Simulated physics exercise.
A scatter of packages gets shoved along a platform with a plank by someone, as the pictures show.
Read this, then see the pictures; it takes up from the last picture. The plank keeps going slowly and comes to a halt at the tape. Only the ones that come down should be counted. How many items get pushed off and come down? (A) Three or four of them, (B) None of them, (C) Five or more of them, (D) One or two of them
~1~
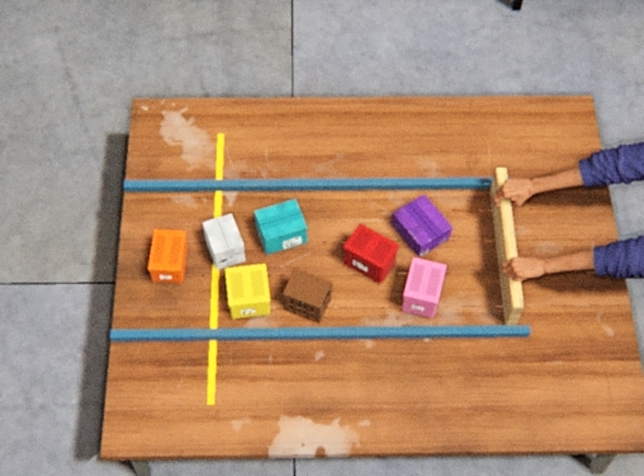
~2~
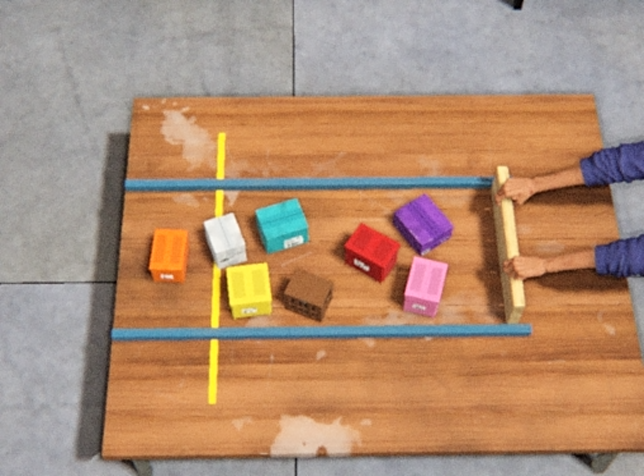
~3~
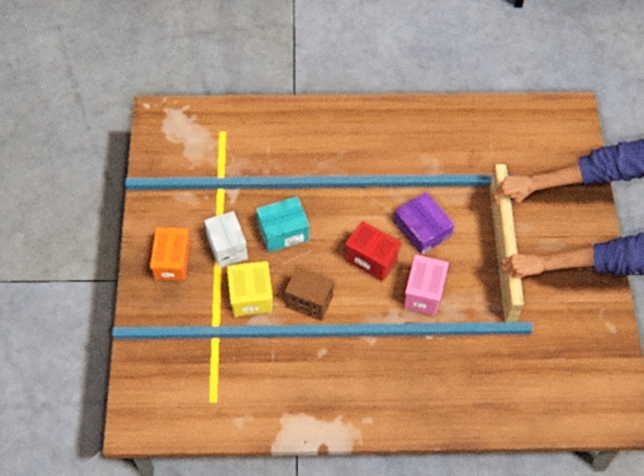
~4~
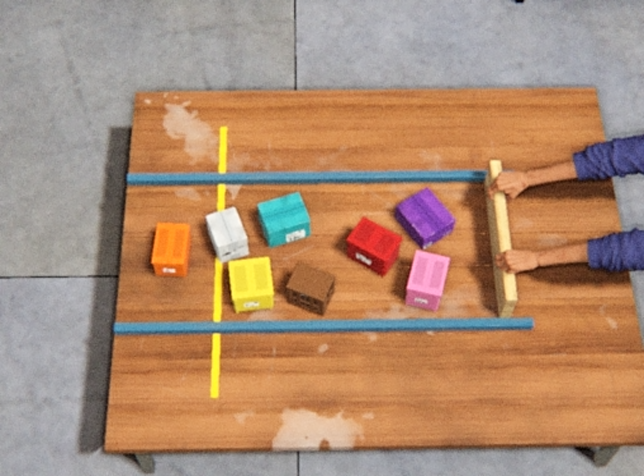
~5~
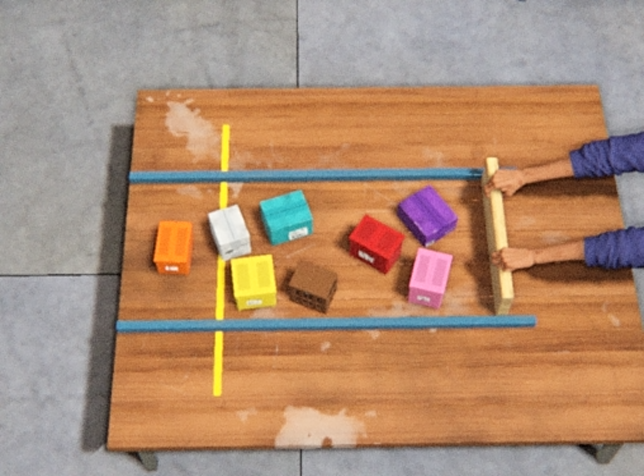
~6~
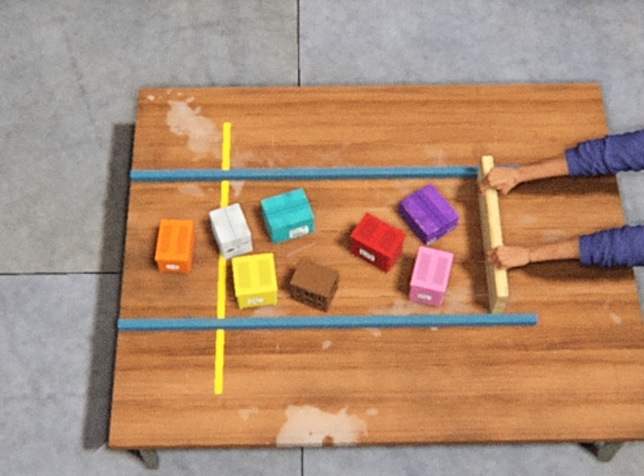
One or two of them (D).
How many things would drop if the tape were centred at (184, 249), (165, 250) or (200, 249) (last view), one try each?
4, 5, 3.
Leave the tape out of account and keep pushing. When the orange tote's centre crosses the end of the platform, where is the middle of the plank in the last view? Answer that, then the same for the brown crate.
Roughly at (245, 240) and roughly at (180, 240).
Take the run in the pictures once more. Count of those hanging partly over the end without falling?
It's 2.
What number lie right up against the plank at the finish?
It touches 2.
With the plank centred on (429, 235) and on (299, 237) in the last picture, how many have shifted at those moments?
2 at one spot and 8 at the other.
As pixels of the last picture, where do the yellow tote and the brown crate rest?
Final centres, in order: Near (127, 290), near (166, 294).
Soon after, none off yet; orange tote at rest near (176, 247); white parcel at rest near (231, 232); yellow tote at rest near (255, 282).
After that, none off yet; orange tote at rest near (176, 247); white parcel displaced a little near (217, 232); yellow tote displaced about its own width near (221, 287).
In the end, the number that fall off is one or two; gone, orange tote.
